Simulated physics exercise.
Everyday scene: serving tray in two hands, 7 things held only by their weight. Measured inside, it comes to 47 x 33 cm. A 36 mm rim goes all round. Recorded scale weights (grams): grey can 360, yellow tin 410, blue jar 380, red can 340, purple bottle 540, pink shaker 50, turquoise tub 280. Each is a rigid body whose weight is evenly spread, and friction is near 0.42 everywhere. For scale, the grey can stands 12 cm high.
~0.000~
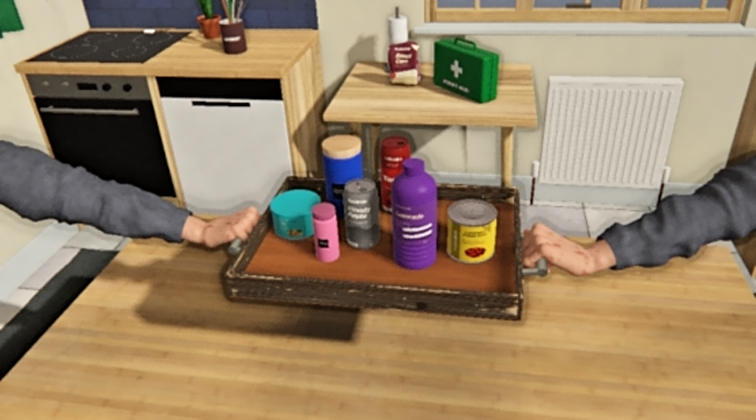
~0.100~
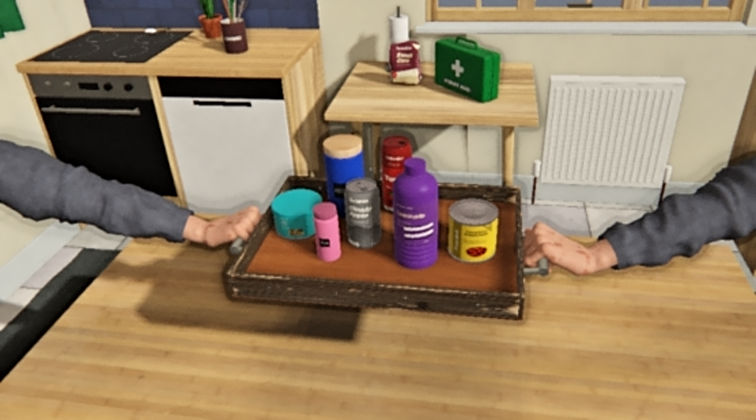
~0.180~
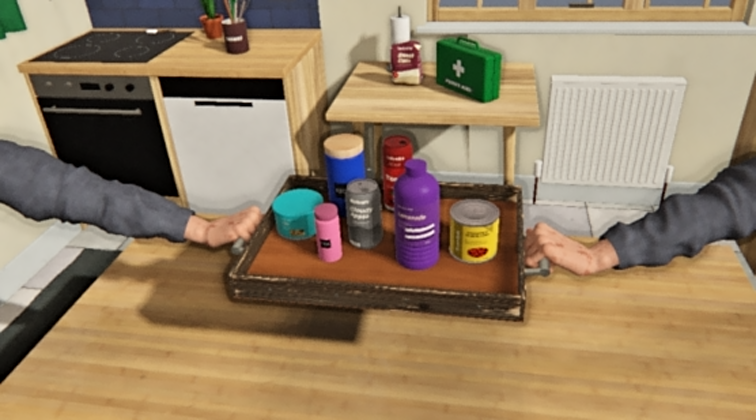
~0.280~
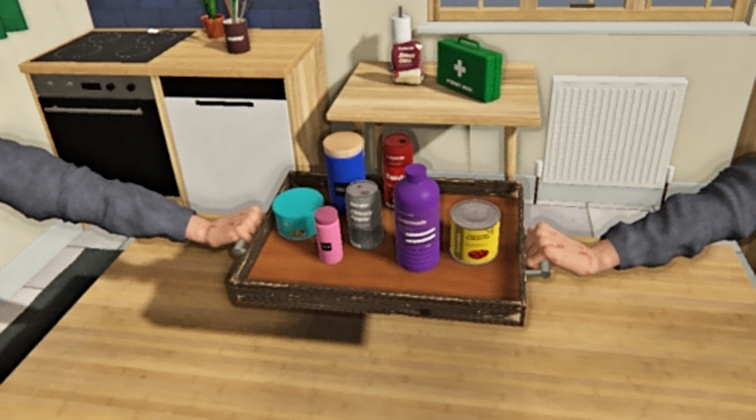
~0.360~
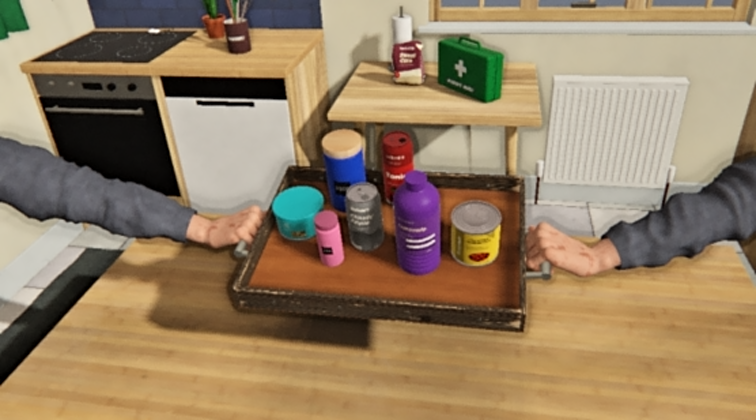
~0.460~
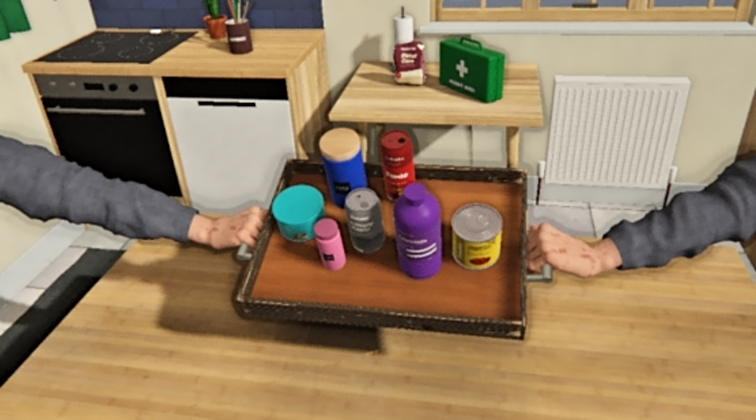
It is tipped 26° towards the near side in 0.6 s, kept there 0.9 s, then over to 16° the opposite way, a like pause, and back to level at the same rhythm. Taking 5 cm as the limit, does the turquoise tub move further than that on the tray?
Yes.
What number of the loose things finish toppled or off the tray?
5 of them.
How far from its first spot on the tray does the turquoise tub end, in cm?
Net shift near 15 cm.
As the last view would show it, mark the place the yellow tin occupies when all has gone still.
Around (474, 271).
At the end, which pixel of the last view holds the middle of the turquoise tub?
Near (275, 260).
After 0.96 s, tray at 26°, near edge down; turquoise tub slid 5 cm near (294, 237); red can on its side; grey can tipped 57° from how it sat.
After 1.66 s, tray at 25°, near edge down; purple bottle now off the tray; turquoise tub slid 15 cm near (279, 284); grey can on its side.
After 1.96 s, tray at 3°, far edge down; grey can now off the tray; turquoise tub slid 15 cm near (275, 257); red can on its side.
After 2.66 s, tray at 16°, far edge down; turquoise tub slid 15 cm near (275, 241); red can on its side; blue jar on its side.
At rest (4.1 s), off the tray, grey can and purple bottle; tipped over on the tray, blue jar, red can and pink shaker; not toppled but over 5 cm from the start, yellow tin and turquoise tub. In the last view, turquoise tub near (275, 260).
